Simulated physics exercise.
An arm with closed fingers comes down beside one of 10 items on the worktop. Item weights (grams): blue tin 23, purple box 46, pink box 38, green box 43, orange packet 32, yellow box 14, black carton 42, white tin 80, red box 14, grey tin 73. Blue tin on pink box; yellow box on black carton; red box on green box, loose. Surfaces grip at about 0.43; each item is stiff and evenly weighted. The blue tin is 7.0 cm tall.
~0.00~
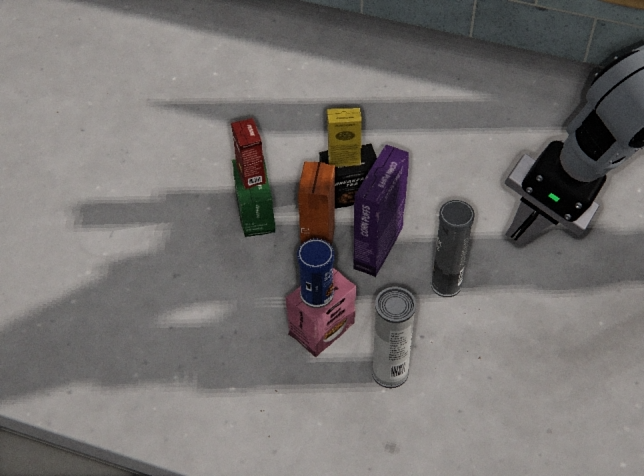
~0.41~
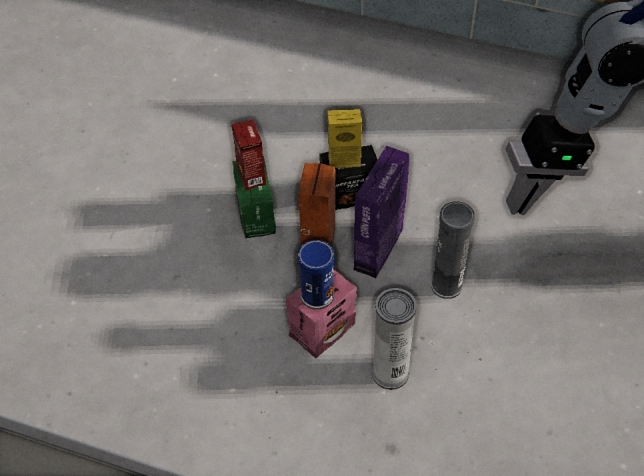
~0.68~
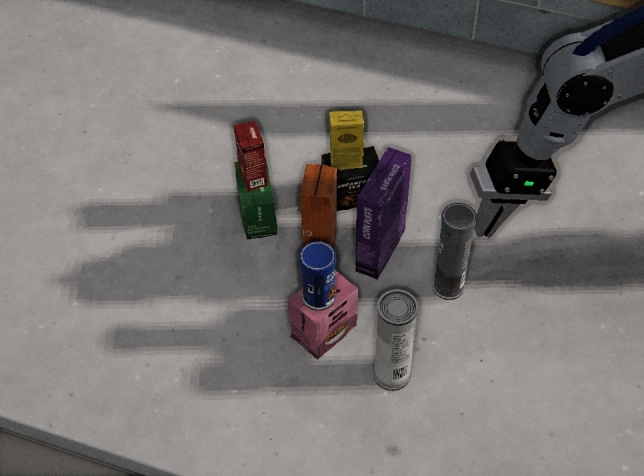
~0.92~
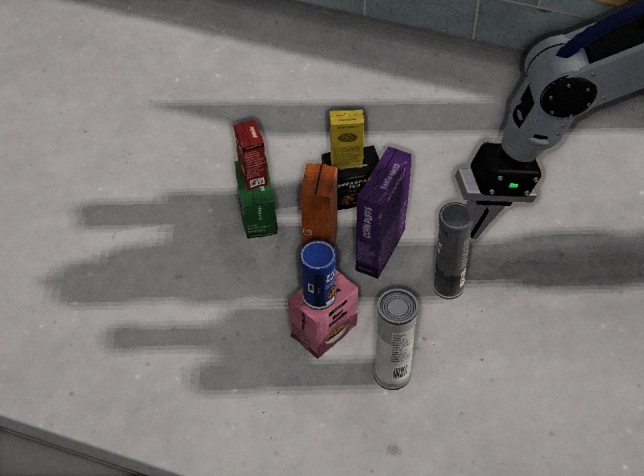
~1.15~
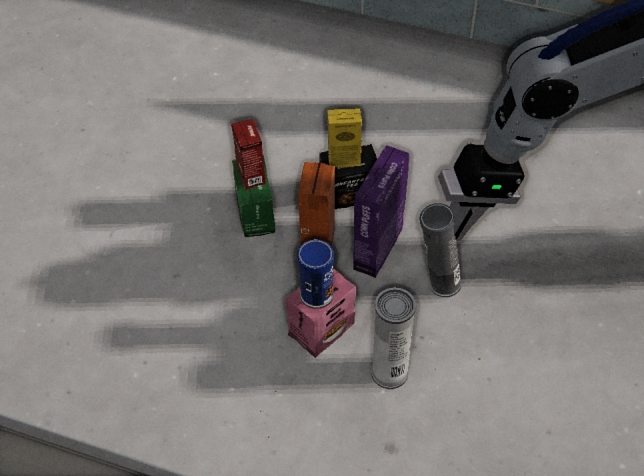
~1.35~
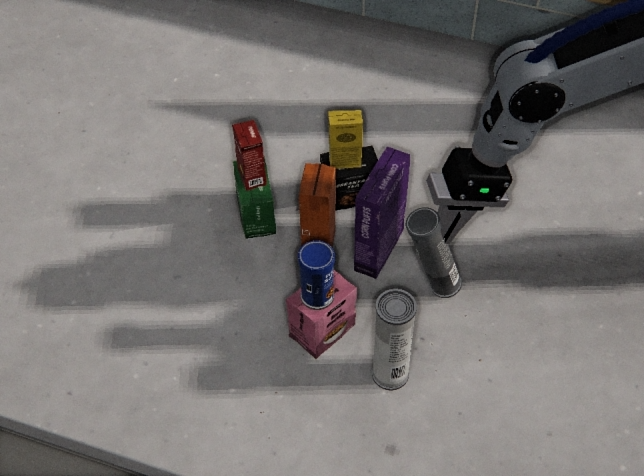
A grey worktop with a tiled wall along its far edge is seen from above by a camera that stays still. A red box sits on a green one at left, a yellow box on a black carton, a blue tin on a pink box, with orange and purple packages between and white and grey tins at right. The robot arm moves in leftward from the right, and the grey tin leans left.
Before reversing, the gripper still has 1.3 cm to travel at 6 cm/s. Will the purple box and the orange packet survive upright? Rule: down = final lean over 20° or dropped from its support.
The purple box winds up still on its base, and the orange packet winds up still on its base.
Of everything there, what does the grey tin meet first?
It's the pink box.
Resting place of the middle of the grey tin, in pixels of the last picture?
(381, 282).
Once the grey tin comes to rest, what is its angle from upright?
It comes to rest some 90° from upright.
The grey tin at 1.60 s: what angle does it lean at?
50 degrees or so off vertical.
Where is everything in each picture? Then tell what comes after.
In the first frame, has the fingertips at (525, 213); grey tin (451, 251) standing straight; purple box (381, 212), orange packet (317, 211).
In the second frame, has the fingertips at (523, 187); grey tin (452, 252) standing straight; blue tin (317, 275), pink box (322, 312).
In the third frame, has the fingertips at (488, 211); grey tin (454, 253) standing straight; green box (256, 199), yellow box (346, 141).
In the fourth frame, has the fingertips at (474, 213); grey tin (452, 253) standing straight; black carton (352, 179), white tin (395, 342).
In the fifth frame, has the fingertips at (458, 214); grey tin (442, 252) 9° off upright; red box (249, 154).
In the sixth frame, has the fingertips at (446, 217); grey tin (435, 255) 16° off upright; purple box (381, 214), orange packet (318, 213).
Around 1.60 s, off upright grey tin 46°.
Around 1.90 s, pink box and grey tin touch at 1.63 s; purple box and grey tin touch at 1.69 s; off upright grey tin 90°.
Around 2.35 s, off upright grey tin 90°.
At rest, past 20° or fallen, grey tin. Standing, white tin, purple box, orange packet, black carton, pink box, green box, red box, yellow box and blue tin.
